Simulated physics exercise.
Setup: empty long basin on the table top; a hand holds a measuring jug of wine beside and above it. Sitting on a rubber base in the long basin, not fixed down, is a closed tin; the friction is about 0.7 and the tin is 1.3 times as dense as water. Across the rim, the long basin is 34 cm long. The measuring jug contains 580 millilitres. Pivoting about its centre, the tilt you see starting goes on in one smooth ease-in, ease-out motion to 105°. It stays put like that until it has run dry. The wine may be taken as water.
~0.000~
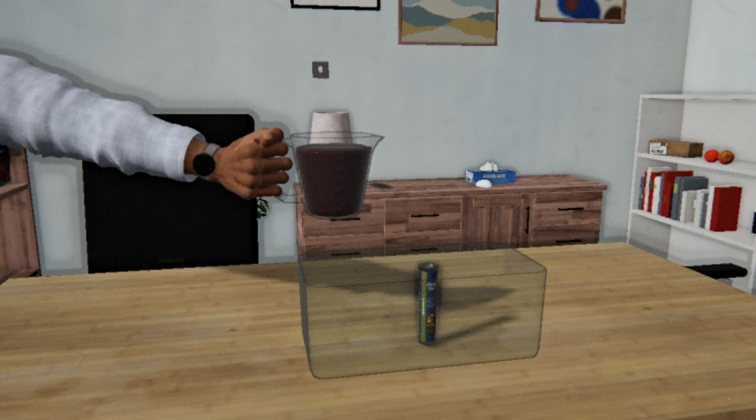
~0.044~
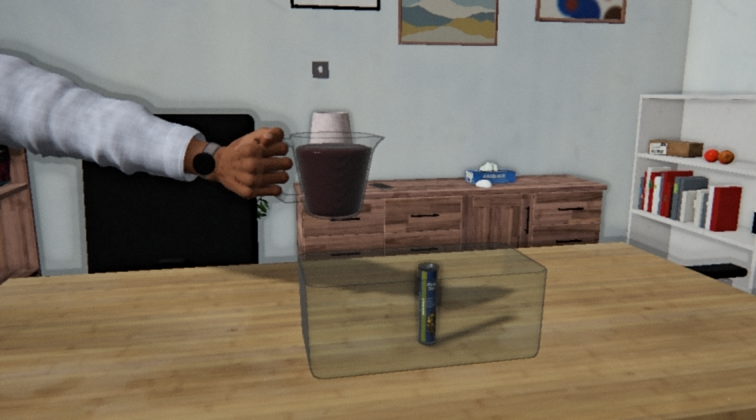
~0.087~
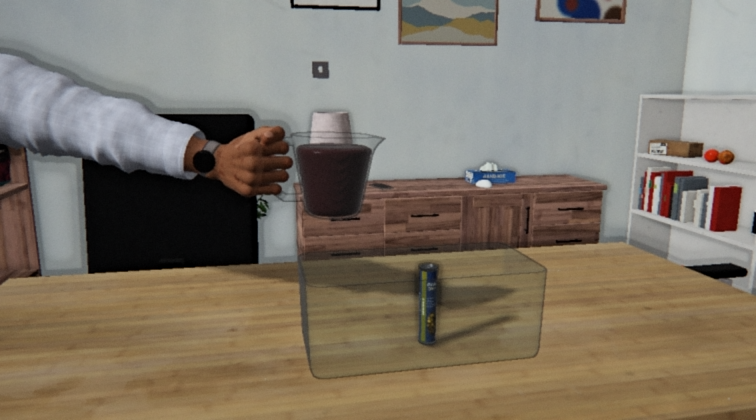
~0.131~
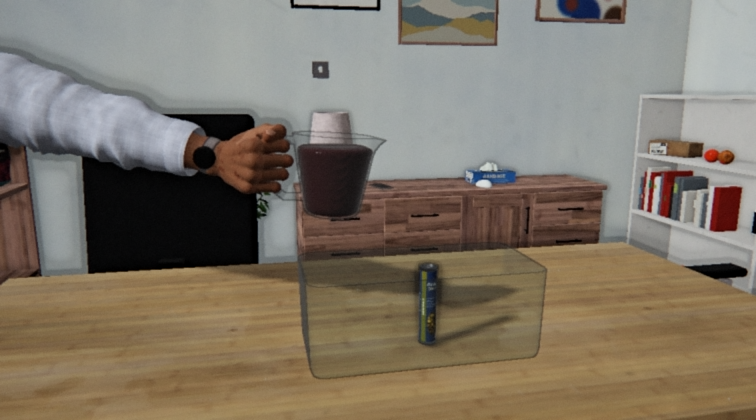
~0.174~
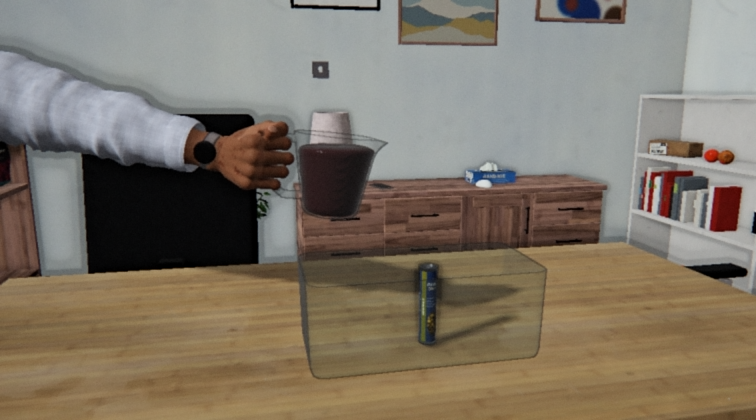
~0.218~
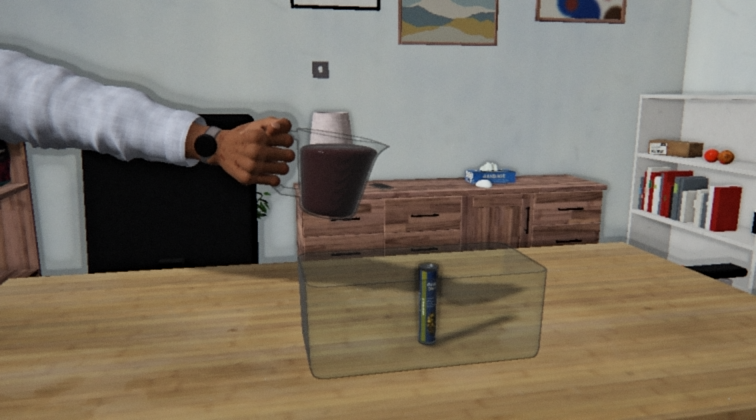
Above a clear basin holding a small can, a hand slowly tilts a jug of dark liquid rightward.
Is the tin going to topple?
It won't make it through.
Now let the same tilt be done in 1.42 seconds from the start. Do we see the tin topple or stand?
With that tilt, the tin tips.
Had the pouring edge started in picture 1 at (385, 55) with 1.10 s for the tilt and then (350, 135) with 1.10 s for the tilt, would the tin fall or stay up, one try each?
First it tips over; then it stays on its base.
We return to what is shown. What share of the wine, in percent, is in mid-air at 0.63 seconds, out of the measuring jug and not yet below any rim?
At that moment, about 20 percent.
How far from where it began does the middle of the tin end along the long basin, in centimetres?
The tin's middle ends up about 8.0 cm along the basin.
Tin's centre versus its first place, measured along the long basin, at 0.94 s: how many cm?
Some 1 cm.
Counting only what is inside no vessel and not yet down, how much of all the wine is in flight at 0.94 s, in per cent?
Near 16 in a hundred.
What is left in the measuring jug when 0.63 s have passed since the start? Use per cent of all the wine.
Roughly 72 %.
By 0.63 s the tilt is 65° and 72 per cent is still to pour; the tin stands where it began.
By 0.94 s the tilt is 99° and 15 per cent is still to pour; the tin leans 6°.
By 1.25 s the tilt is 105° and 0 per cent is still to pour; the tin lies on its side.
By 1.60 s the tilt is 105° and 0 per cent is still to pour; the tin lies on its side.
At rest the tin lies on its side.
